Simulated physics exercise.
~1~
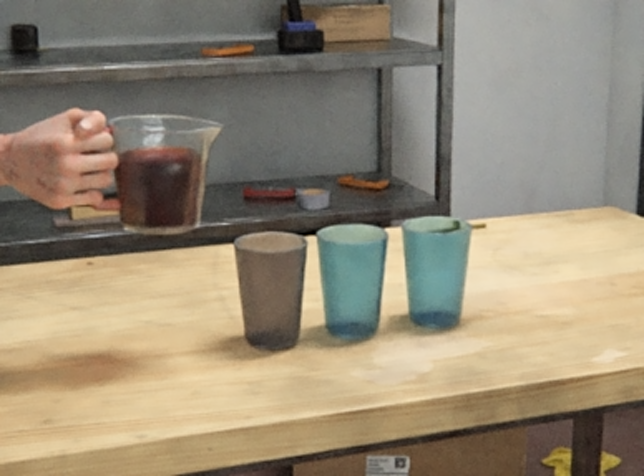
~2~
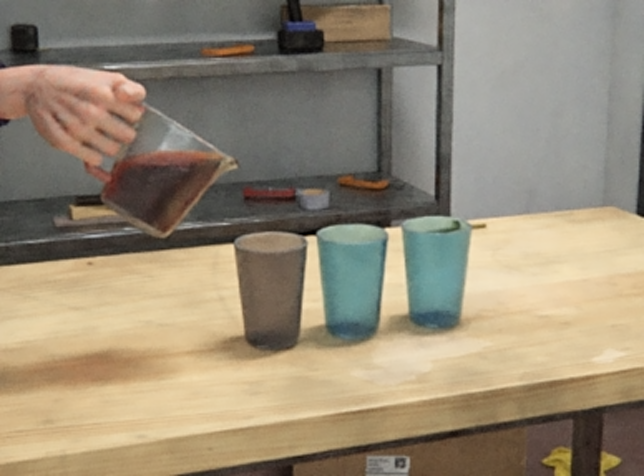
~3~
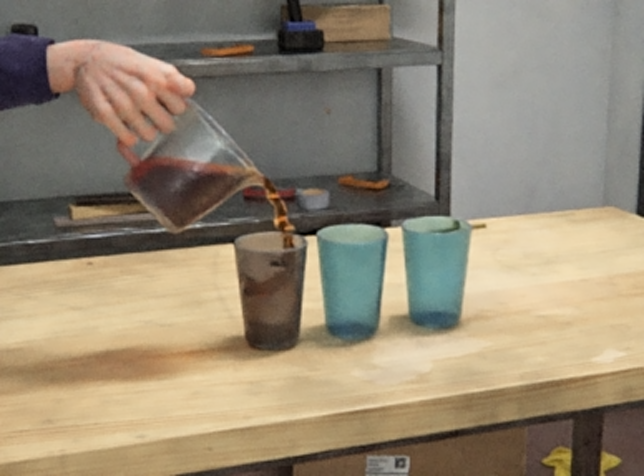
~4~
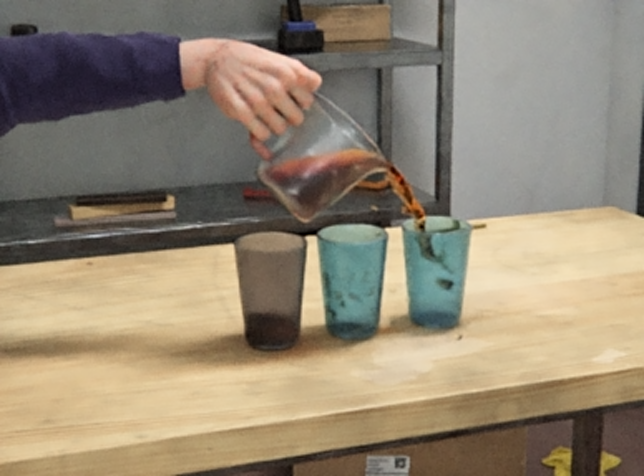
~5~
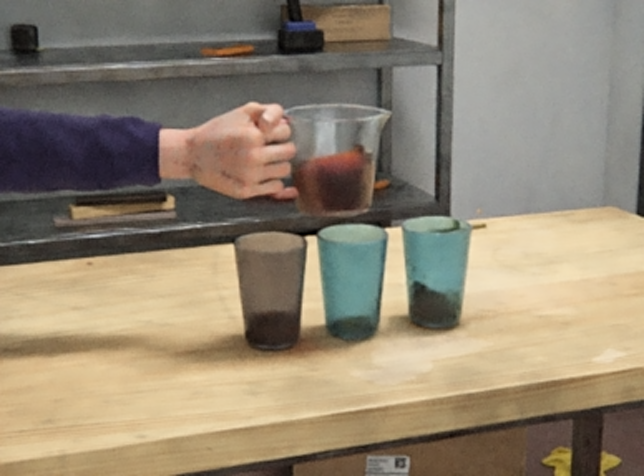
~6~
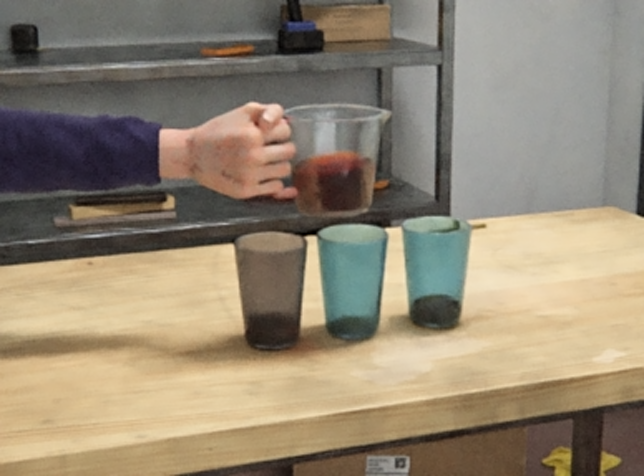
The clip shows a hand tilting a glass measuring jug of dark tea and moving right along three glasses on a wooden table, pouring as it goes, then levelling the jug, which still holds some tea, leaving a little in the bottom of each glass.
